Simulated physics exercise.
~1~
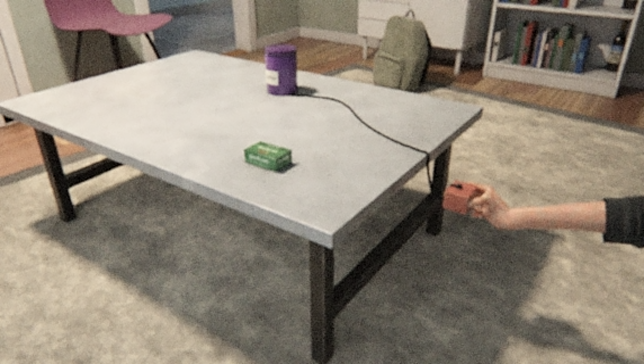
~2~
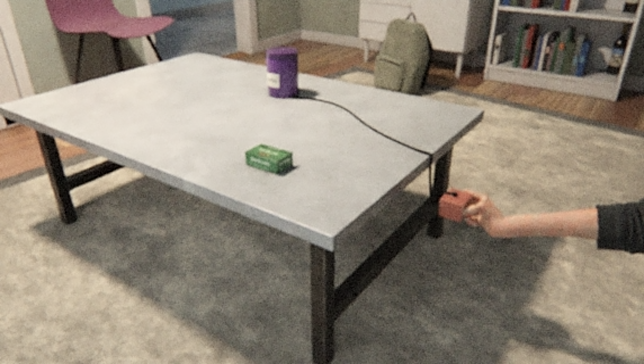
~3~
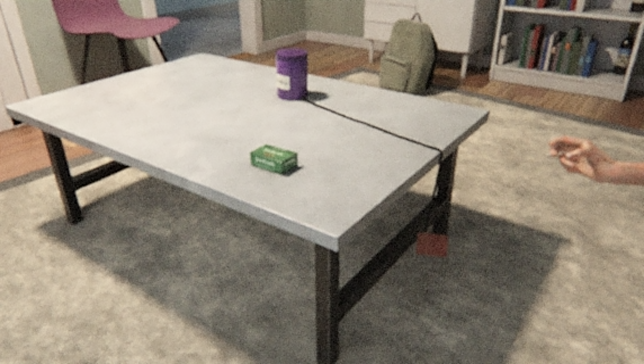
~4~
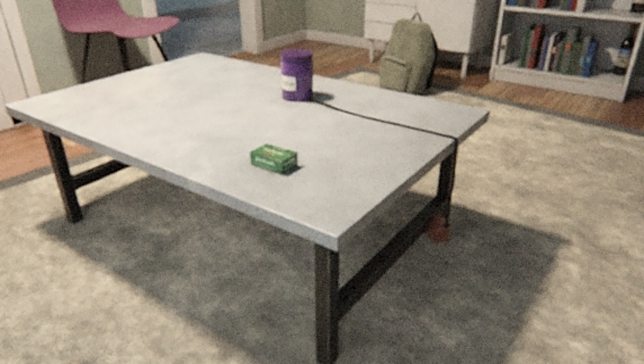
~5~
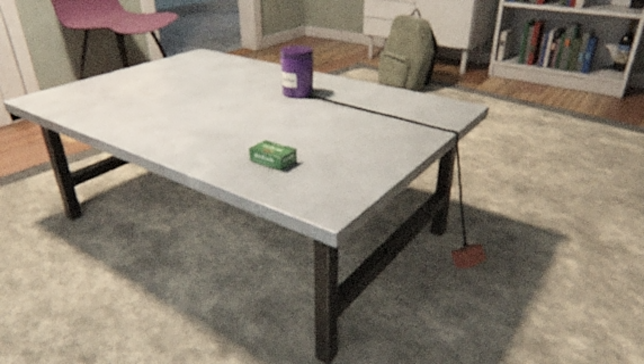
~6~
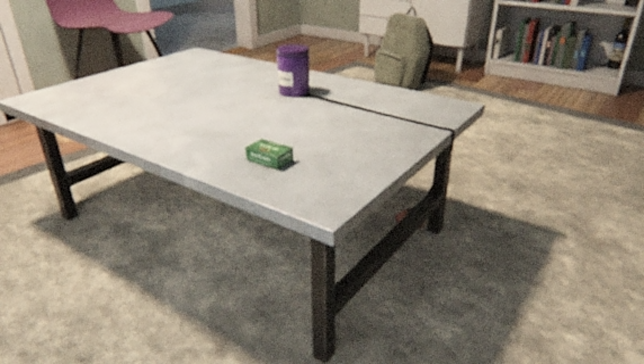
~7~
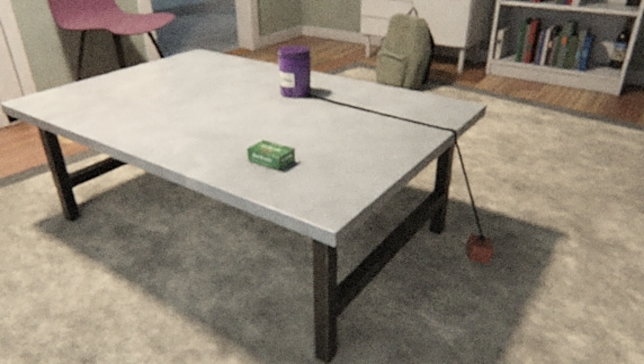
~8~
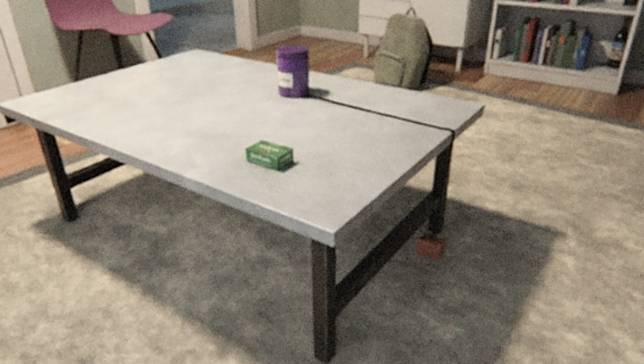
In a living room, seen from slightly above by a gently swaying camera, a pale-topped table with dark legs stands on a grey rug, with a pink chair, a backpack and a bookshelf behind it. A green box sits near the middle of the table and a purple canister stands toward the back, tied to a dark shoelace that runs over the right end. A hand at the right holds a red block on the shoelace, then lets go and draws back. The block drops, tugging the upright canister slightly to the right. It swings back and forth below the edge, turning, and ends up still dangling, while the green box stays put.
